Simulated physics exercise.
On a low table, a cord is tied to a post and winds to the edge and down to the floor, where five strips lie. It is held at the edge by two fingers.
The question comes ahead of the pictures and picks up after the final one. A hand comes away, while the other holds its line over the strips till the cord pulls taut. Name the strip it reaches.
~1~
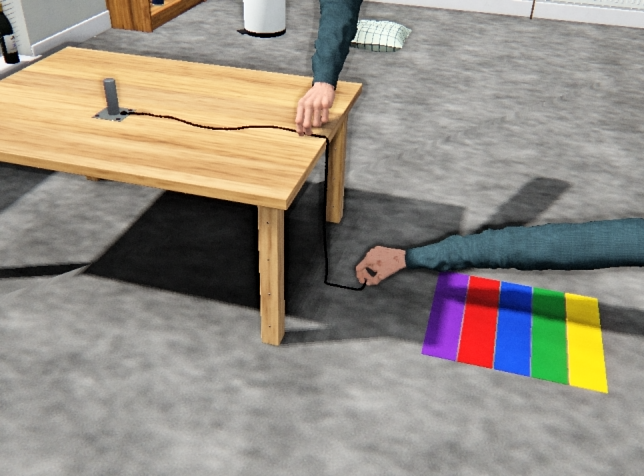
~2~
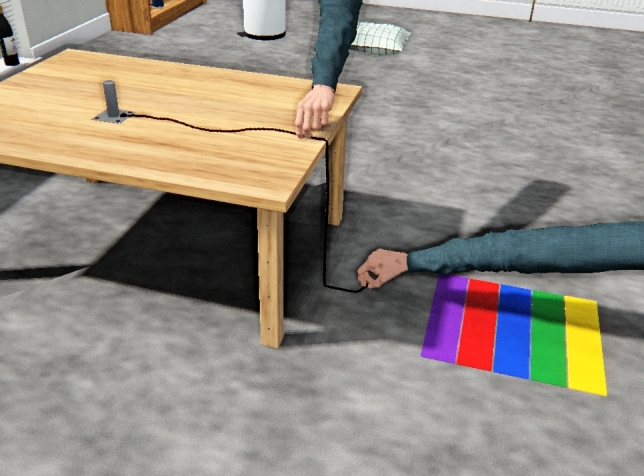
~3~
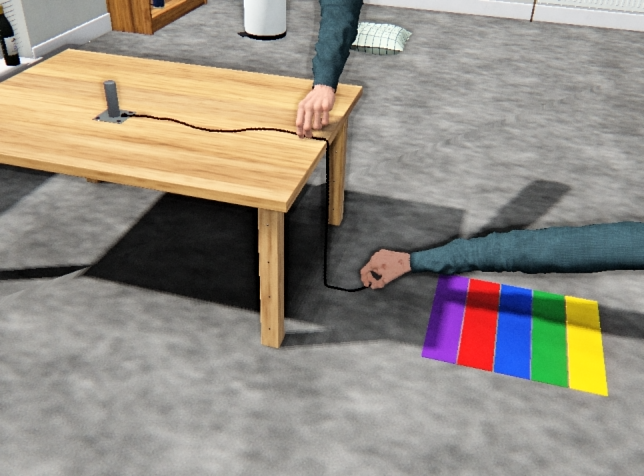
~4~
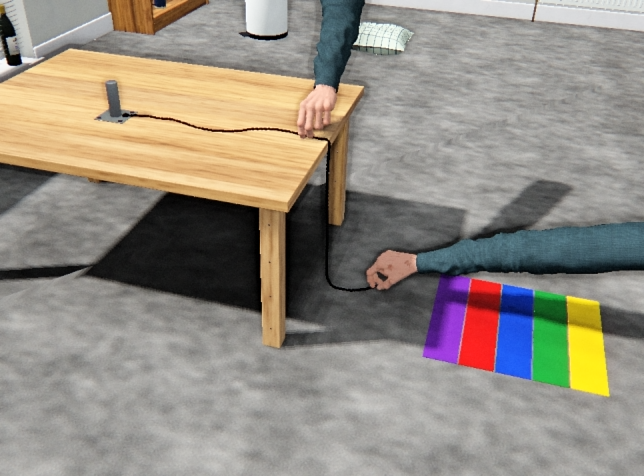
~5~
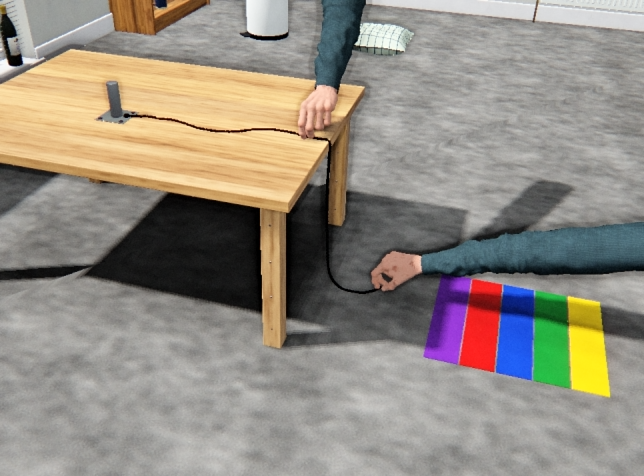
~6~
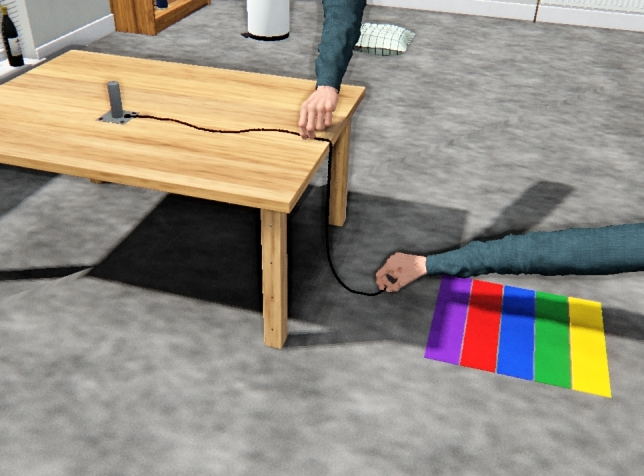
The red strip.
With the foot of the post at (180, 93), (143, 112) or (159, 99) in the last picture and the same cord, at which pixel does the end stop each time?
The places are (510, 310), (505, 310) and (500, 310).
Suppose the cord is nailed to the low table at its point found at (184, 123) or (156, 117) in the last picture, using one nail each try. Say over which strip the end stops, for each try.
Red; red.
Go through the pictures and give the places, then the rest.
In the first frame, end (366, 281); purple (442, 340); red (477, 347); blue (513, 355); green (549, 362); yellow (588, 370).
In the second frame, end (367, 284); cord through (154, 118) (210, 131) (282, 131) (327, 161) (326, 223) (324, 275).
In the third frame, end (370, 285).
In the fourth frame, end (376, 286); cord through (156, 118) (212, 131) (284, 131) (328, 161) (327, 223) (327, 275).
In the fifth frame, end (381, 287).
In the sixth frame, end (385, 288); cord through (158, 119) (214, 131) (285, 132) (330, 162) (327, 223) (336, 276).
Soon after, end near (428, 296); short of the strips.
After that, end near (464, 303); over purple.
At the stop, end near (485, 307); over red. The end stops over the red strip.
